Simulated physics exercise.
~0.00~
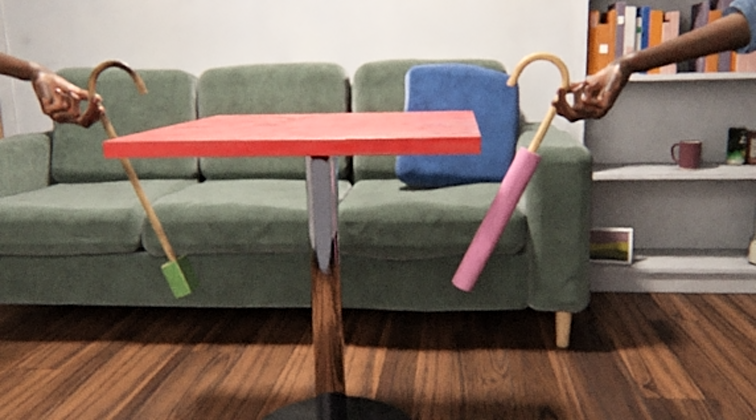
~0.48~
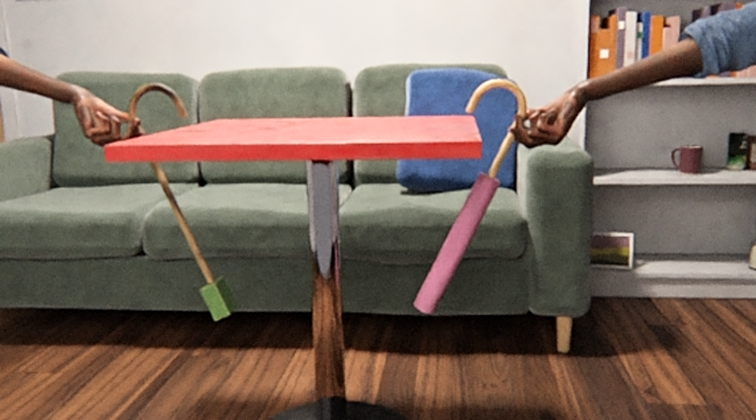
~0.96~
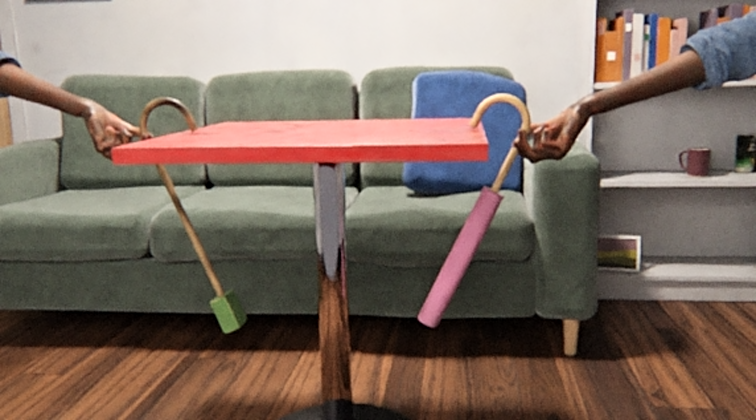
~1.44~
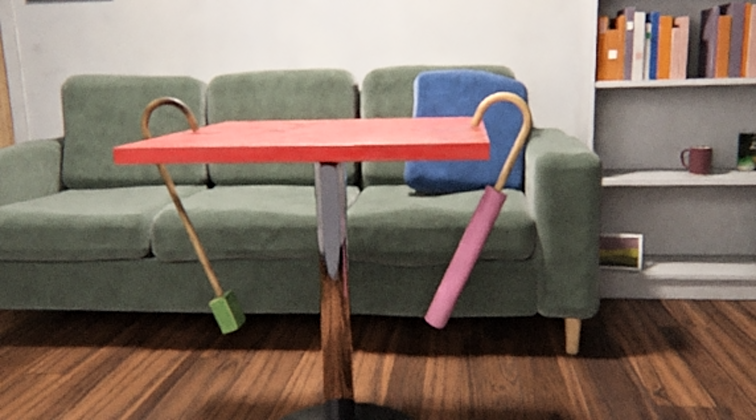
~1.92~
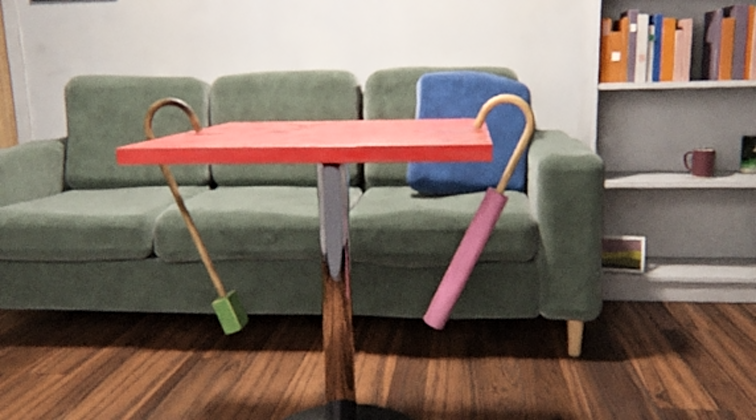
Two hands hooking a green-ended brush and a pink umbrella onto opposite edges of a red table, then withdrawing, leaving both hanging.
